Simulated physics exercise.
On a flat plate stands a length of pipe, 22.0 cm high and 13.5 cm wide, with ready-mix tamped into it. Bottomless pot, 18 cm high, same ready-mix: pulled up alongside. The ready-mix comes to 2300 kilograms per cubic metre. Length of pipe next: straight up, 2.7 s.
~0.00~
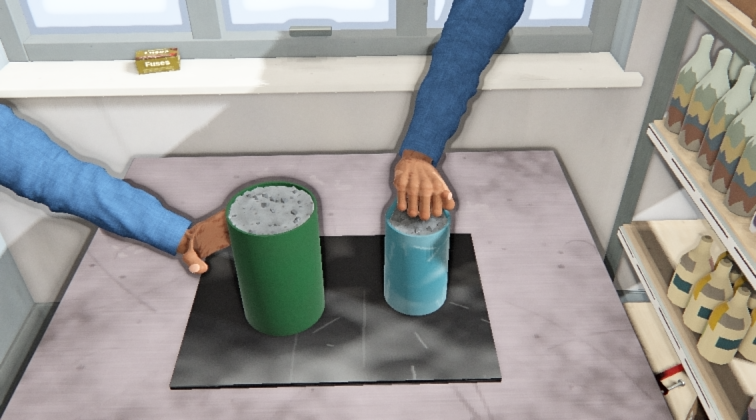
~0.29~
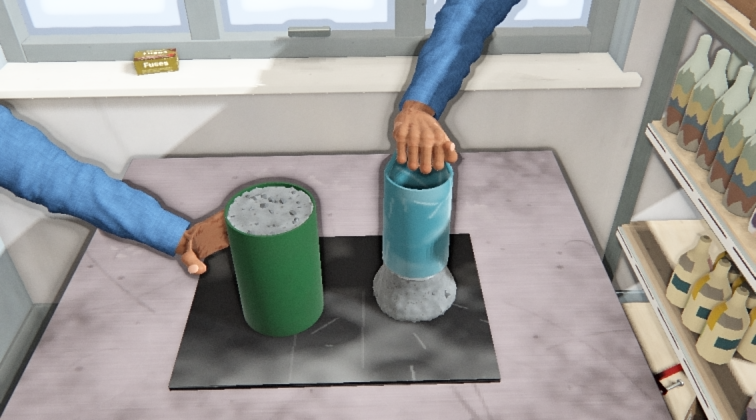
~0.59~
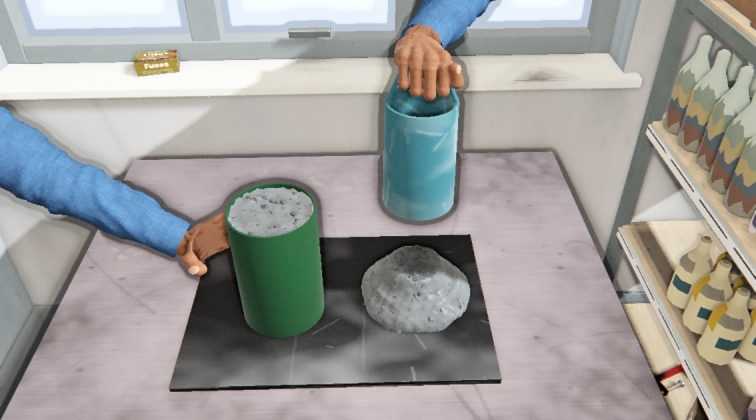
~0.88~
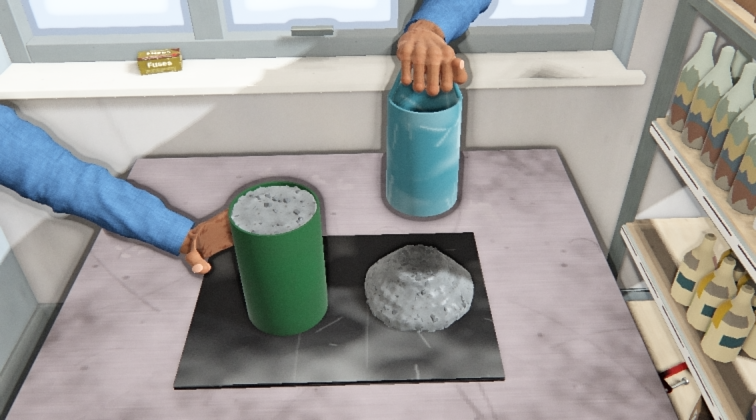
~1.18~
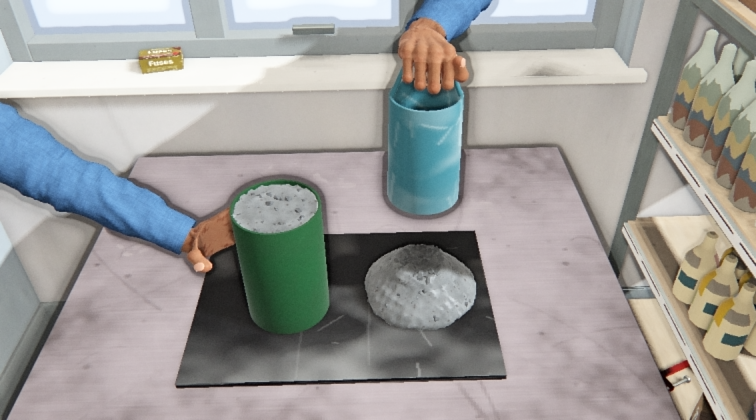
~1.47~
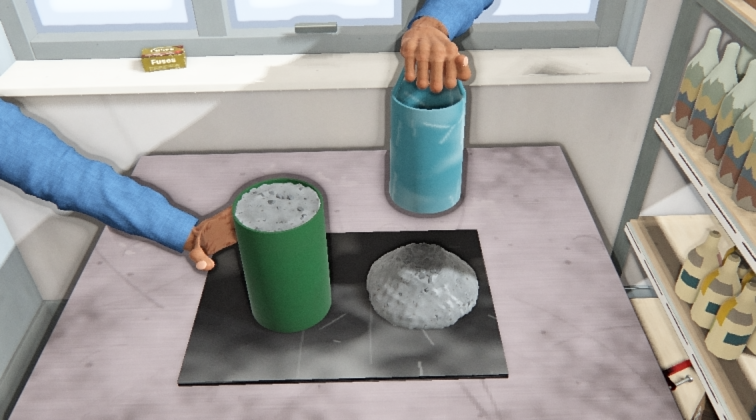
A blue bottomless pot packed with grey mix is lifted straight up by a hand on the right, and the mix slumps out beneath it into a low, rounded mound on the black plate. The pot then stays raised behind the mound, which settles very slightly, while another hand rests beside the still-filled, unmoved green pipe.
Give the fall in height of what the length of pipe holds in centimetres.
I'd put it at some 13 cm.
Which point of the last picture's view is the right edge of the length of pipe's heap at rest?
(374, 301), roughly.
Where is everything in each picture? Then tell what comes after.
In the first frame, middle of the pot's mouth at (418, 217), still down; middle of the length of pipe's top at (271, 209), not yet moved.
In the second frame, middle of the pot's mouth at (419, 172), raised 9.1 cm; middle of the length of pipe's top at (270, 209), not yet moved.
In the third frame, middle of the pot's mouth at (422, 102), raised 22 cm; the pot's heap 8.0 cm high and 20 cm wide, top at (416, 264); middle of the length of pipe's top at (271, 210), not yet moved.
In the fourth frame, middle of the pot's mouth at (425, 97), raised 22 cm; the pot's heap 7.7 cm high and 20 cm wide, top at (419, 263); middle of the length of pipe's top at (274, 209), not yet moved.
In the fifth frame, middle of the pot's mouth at (426, 96), raised 22 cm; the pot's heap 7.6 cm high and 20 cm wide, top at (420, 261); middle of the length of pipe's top at (276, 207), not yet moved.
In the sixth frame, middle of the pot's mouth at (428, 94), raised 22 cm; the pot's heap 7.5 cm high and 20 cm wide, top at (422, 260); middle of the length of pipe's top at (278, 206), not yet moved.
After 2.1 s, the length of pipe is up 4.5 cm; the ready-mix has come down 2.5 cm to 20 cm and is 19 cm wide.
After 2.8 s, the length of pipe is up 13 cm; the ready-mix has come down 13 cm to 9.1 cm and is 29 cm wide.
After 3.5 s, the length of pipe is up 22 cm; the ready-mix has come down 13 cm to 8.9 cm and is 29 cm wide.
After 4.3 s, the length of pipe is clear; the ready-mix has come down 13 cm to 8.8 cm and is 29 cm wide.
After 4.8 s, at rest, the length of pipe is clear; the ready-mix has come down 13 cm to 8.8 cm and is 29 cm wide.
